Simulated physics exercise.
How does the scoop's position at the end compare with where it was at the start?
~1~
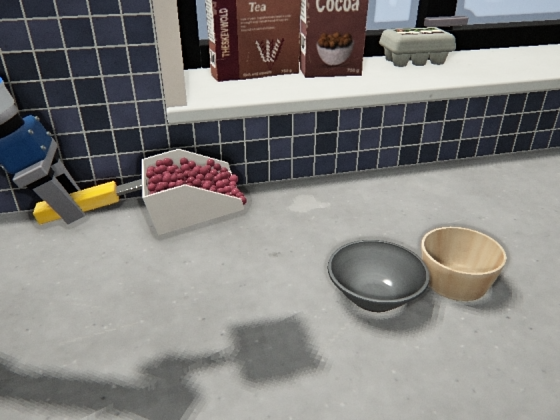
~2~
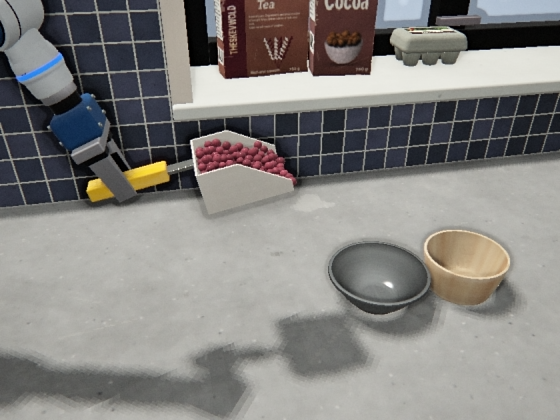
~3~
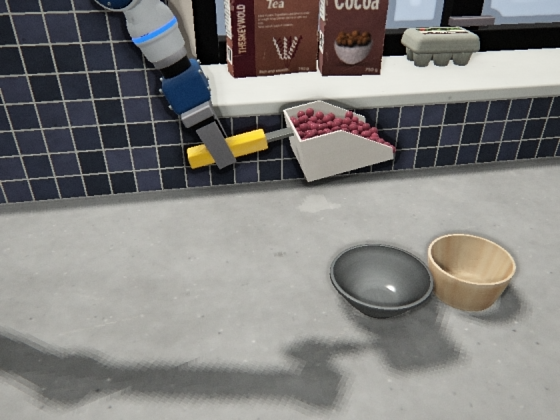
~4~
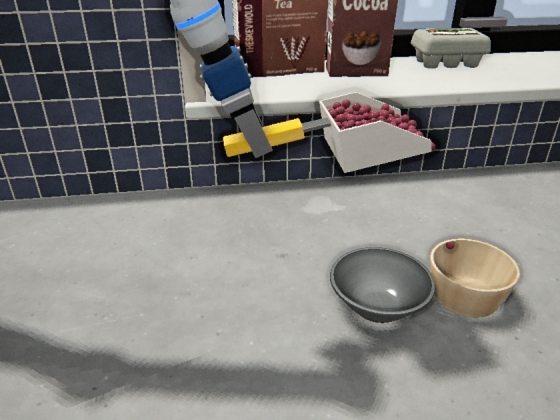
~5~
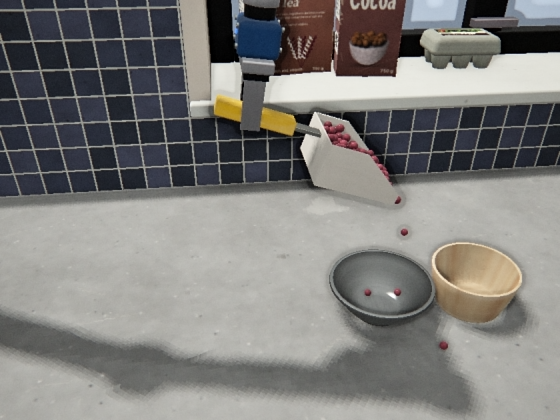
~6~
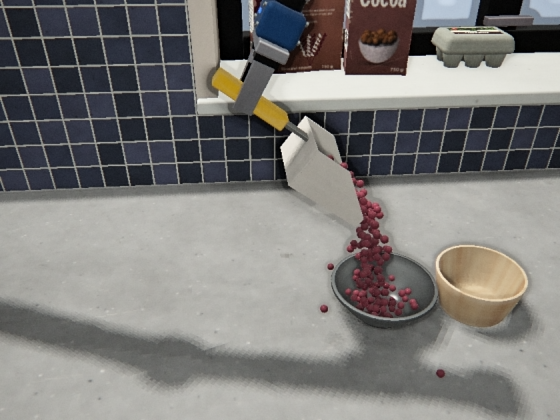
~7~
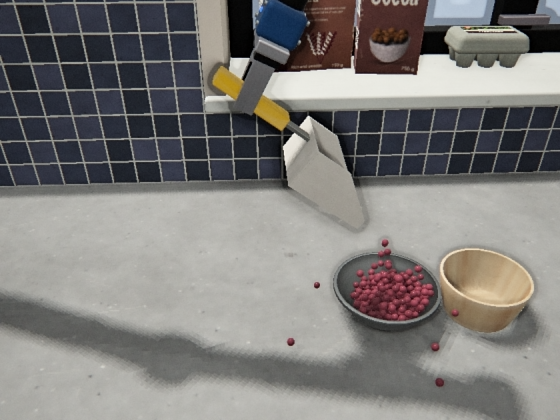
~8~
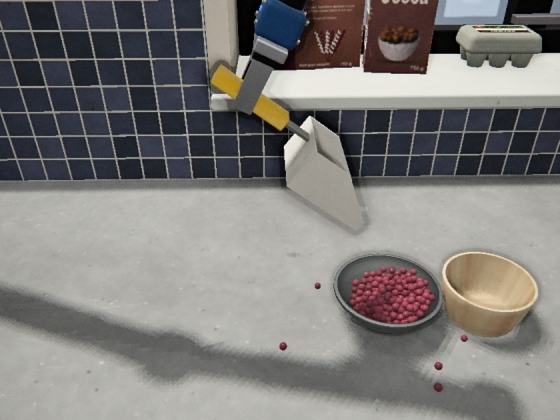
The scoop starts on the left side, well away from the bowls. By the end it is farther right, tilted downward just above and to the left of the dark bowl.
